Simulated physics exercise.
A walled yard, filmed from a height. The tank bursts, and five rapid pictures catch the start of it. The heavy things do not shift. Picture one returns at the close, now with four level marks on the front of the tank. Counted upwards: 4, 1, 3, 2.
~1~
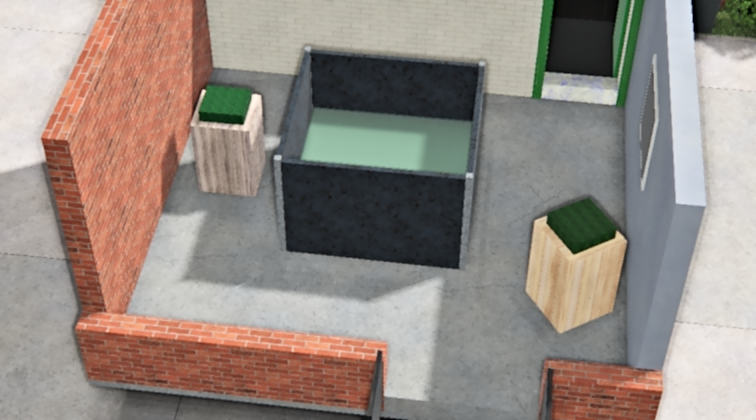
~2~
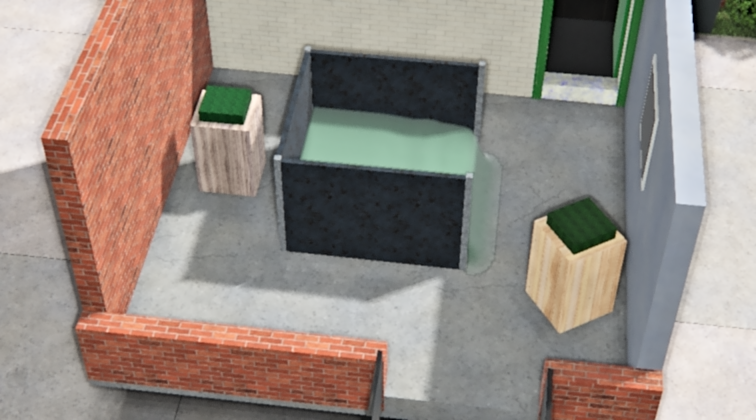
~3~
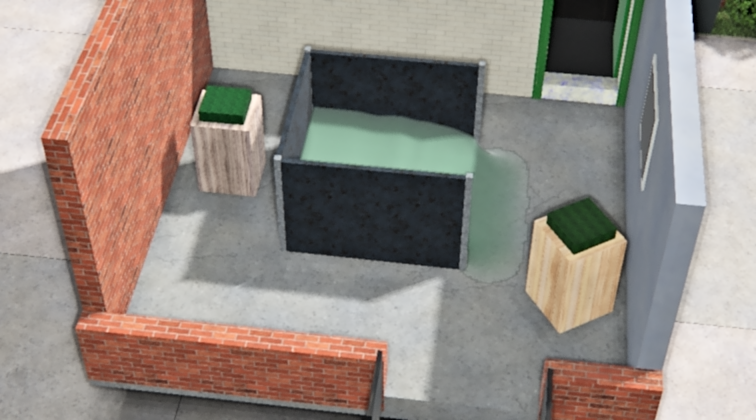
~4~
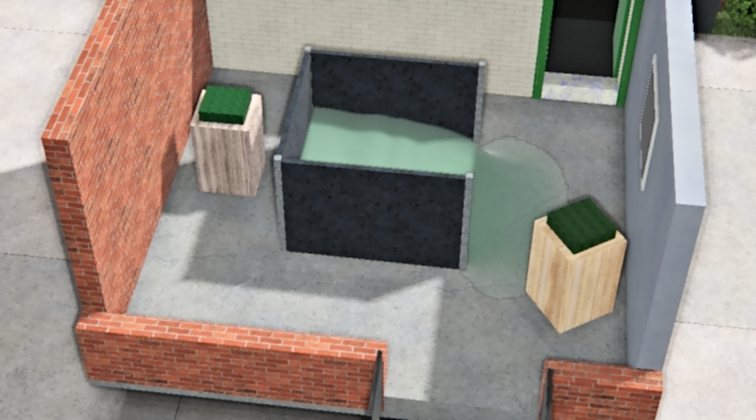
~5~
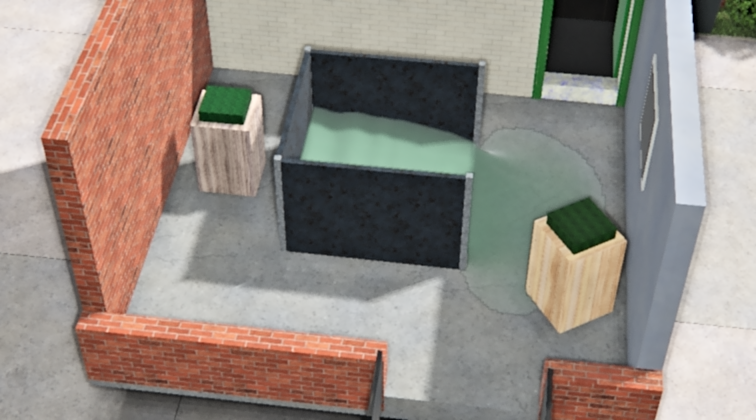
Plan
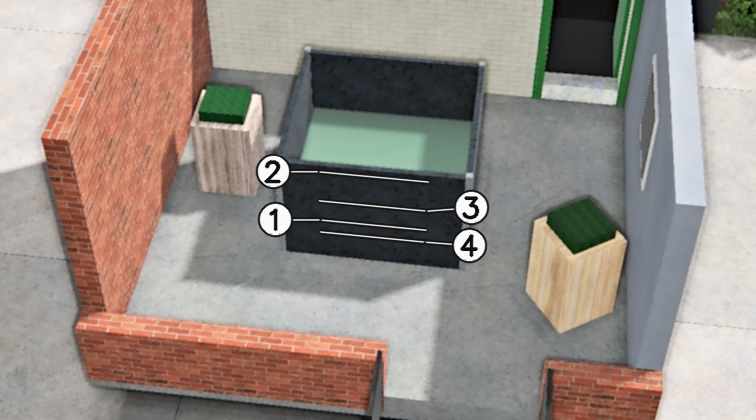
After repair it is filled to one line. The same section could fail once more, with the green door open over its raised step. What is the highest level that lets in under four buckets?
The answer is line 4.
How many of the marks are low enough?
One of them.
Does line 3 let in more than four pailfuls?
Yes, it does.
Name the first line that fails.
Line 1.
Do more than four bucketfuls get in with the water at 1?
Yes, that goes wrong.
On the marked copy, 1 at (372, 225); 2 at (372, 176); 3 at (372, 205); 4 at (372, 237); from the bottom up 4, 1, 3, 2.
If 1 is chosen, about 11 bucketfuls get in.
If 2 is chosen, dozens of bucketfuls pour in.
If 3 is chosen, dozens of bucketfuls pour in.
If 4 is chosen, a bucket or two gets in.
